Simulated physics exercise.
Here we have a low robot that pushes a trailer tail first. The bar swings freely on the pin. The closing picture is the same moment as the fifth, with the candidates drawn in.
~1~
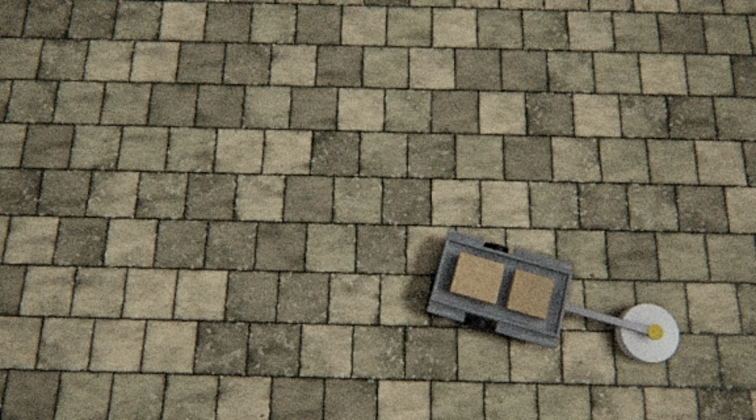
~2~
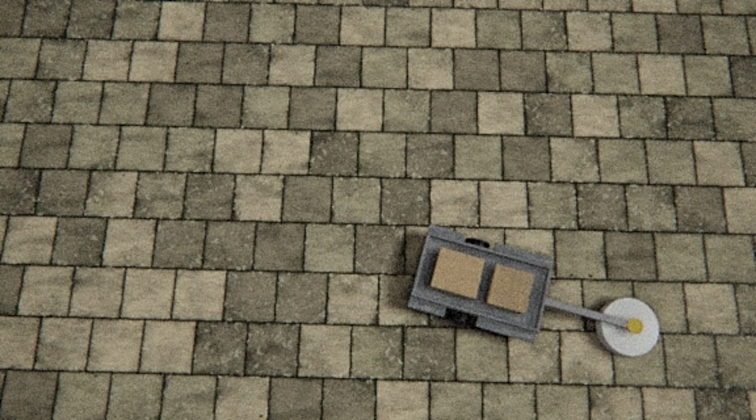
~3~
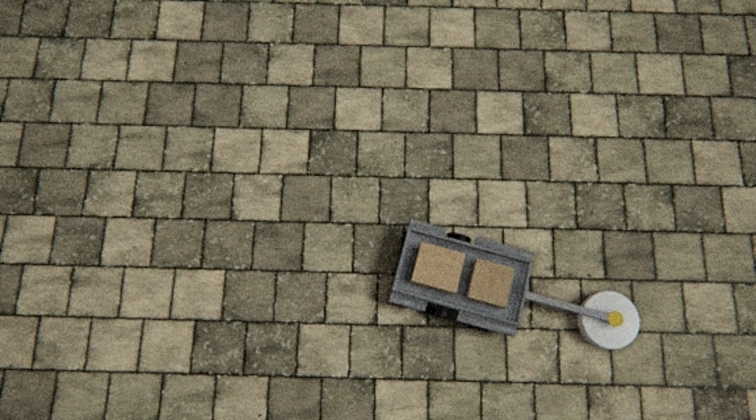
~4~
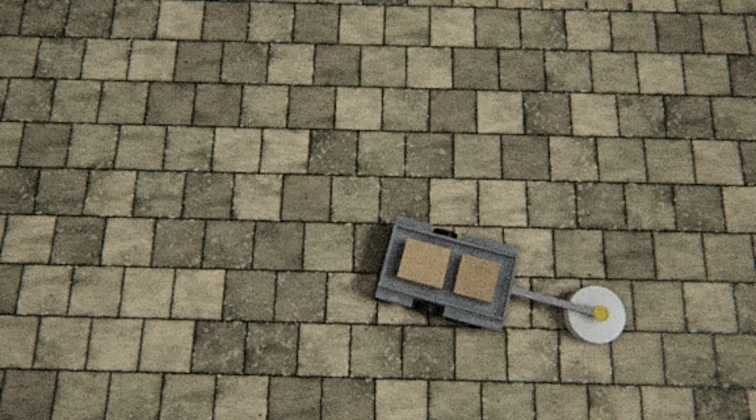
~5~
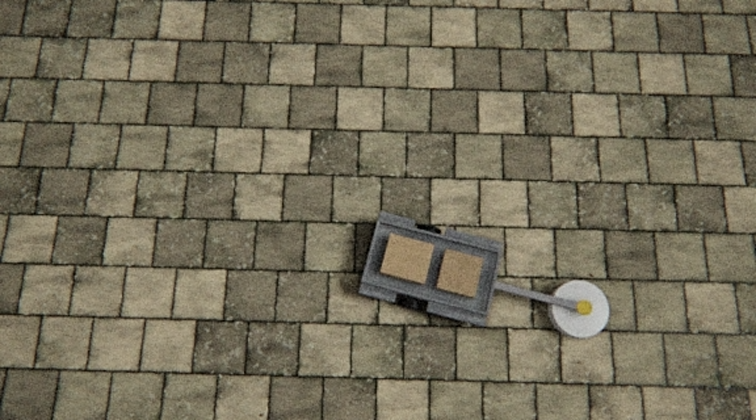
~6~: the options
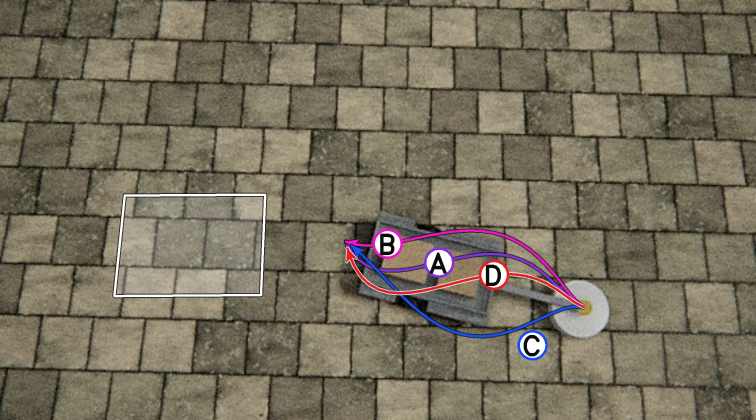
On grey-brown paving, a round white robot slowly pushing a small grey cart carrying two tan blocks leftward and slightly upward.
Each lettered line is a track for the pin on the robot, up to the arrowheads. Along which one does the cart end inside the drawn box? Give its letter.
A.
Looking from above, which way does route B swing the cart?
Anticlockwise.
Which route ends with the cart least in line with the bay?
Route C.
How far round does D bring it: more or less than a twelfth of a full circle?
It turns less than that.
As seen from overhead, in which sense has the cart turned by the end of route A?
It turns anticlockwise.
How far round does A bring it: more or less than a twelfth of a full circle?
Less than that.
On the marked copy, A from (585, 307) via (470, 256) to (346, 242); B from (585, 307) via (482, 231) to (346, 242); C from (585, 307) via (460, 334) to (351, 246); D from (585, 307) via (463, 281) to (347, 248); the bay at (191, 244).
Taking A. A third of the way, robot (502, 258), cart (351, 255).
Two thirds of the way, robot (414, 270), cart (261, 253).
When it is over, robot (346, 245), cart (192, 244); the cart stands in the bay.
As for the rest, B leaves the cart at (198, 296), out of the bay; C leaves the cart at (254, 132), out of the bay; D leaves the cart at (201, 201), out of the bay.
